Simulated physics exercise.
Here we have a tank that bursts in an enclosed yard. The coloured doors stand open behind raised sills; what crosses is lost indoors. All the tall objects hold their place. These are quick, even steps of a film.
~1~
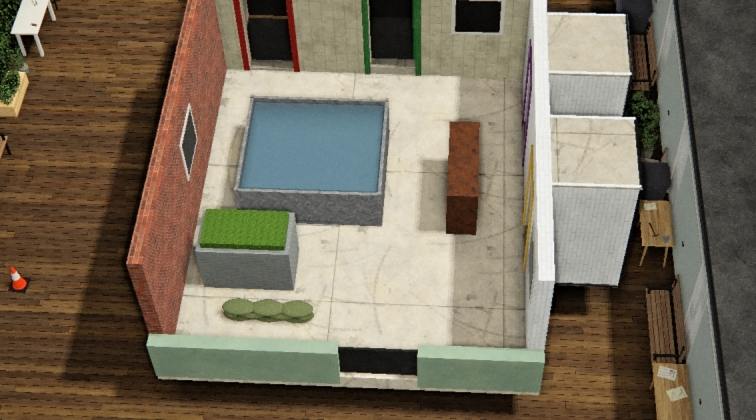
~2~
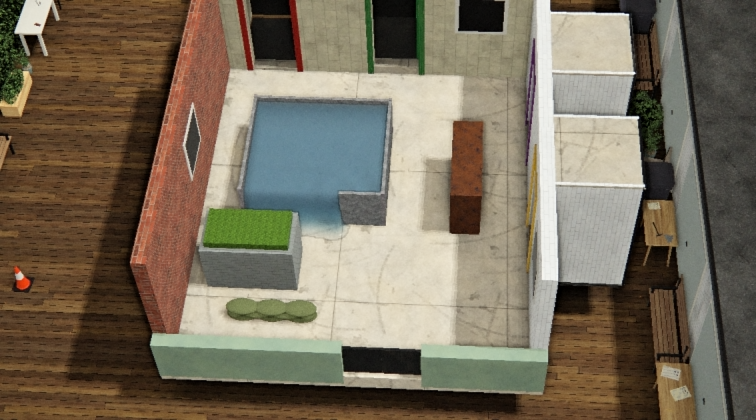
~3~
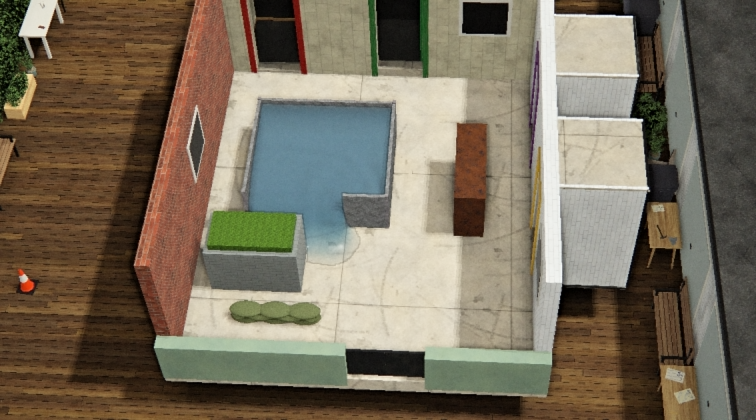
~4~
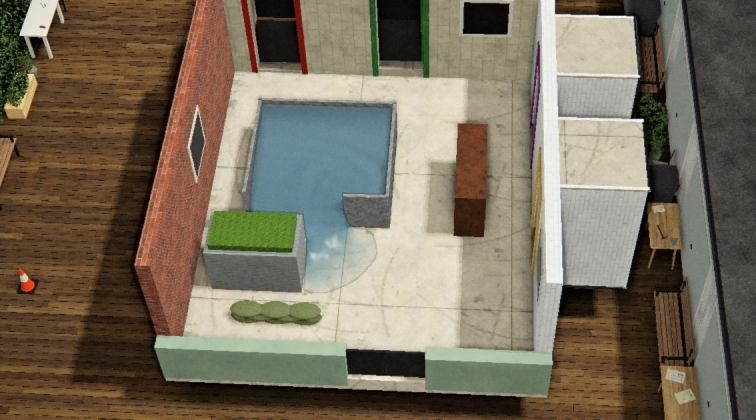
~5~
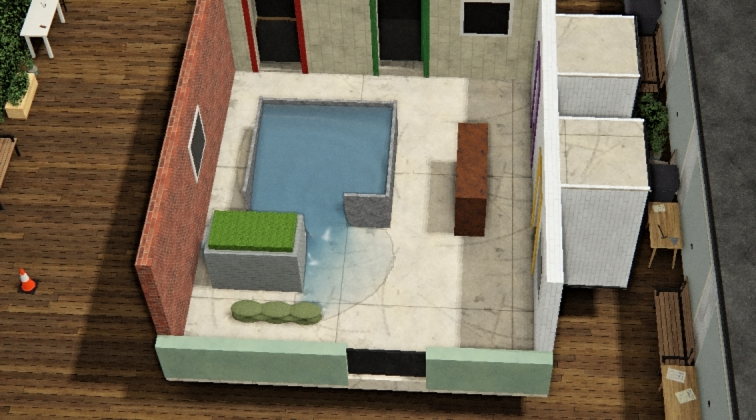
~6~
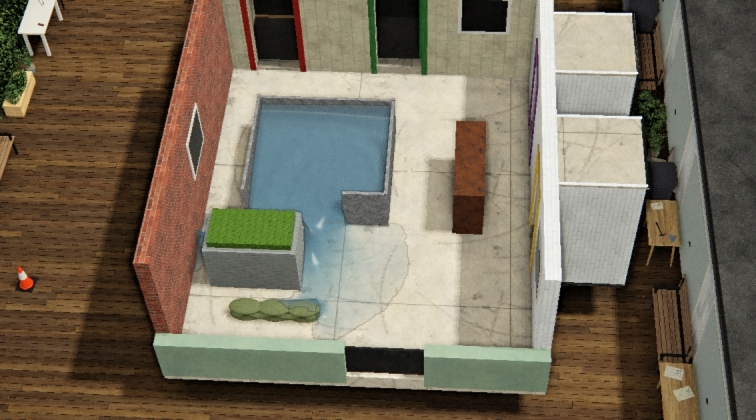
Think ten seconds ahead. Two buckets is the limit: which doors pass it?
One by one: The green door admits no more than that; the purple door admits no more than that; the red door lets in a lot; the yellow door lets in a lot.
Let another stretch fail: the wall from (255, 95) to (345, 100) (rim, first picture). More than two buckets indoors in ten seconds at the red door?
My reading: The red door goes over.
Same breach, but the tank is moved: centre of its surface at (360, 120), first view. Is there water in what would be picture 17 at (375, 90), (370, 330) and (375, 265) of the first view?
As listed: Free of water, awash, awash.
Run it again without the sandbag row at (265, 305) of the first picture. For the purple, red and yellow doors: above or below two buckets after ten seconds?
My reading: Purple door holds; red door goes over; yellow door lets more in.
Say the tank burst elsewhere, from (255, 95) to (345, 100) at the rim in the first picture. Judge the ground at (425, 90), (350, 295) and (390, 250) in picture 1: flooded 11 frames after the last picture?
In turn: Under water, not flooded, dry.
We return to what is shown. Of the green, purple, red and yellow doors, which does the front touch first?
It is the door marked red.
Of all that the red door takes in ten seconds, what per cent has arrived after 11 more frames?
Close to 0 %.
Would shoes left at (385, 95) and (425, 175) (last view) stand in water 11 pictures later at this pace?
In that order: Not flooded, not flooded.
A moment on, water covers 30 % of the floor; the green door not reached, the purple door not reached, the red door not reached, the yellow door not reached.
Next, water covers 55 % of the floor; the green door not reached, the purple door not reached, the red door wet at the sill, nothing in, the yellow door not reached.
Then, water covers 65 % of the floor; the green door not reached, the purple door not reached, the red door far over two buckets in, the yellow door under two buckets in.
Later, water covers 90 % of the floor; the green door wet at the sill, nothing in, the purple door wet at the sill, nothing in, the red door far over two buckets in, the yellow door over two buckets in.
In the end, water covers 95 % of the floor; the green door wet at the sill, nothing in, the purple door wet at the sill, nothing in, the red door far over two buckets in, the yellow door over two buckets in.
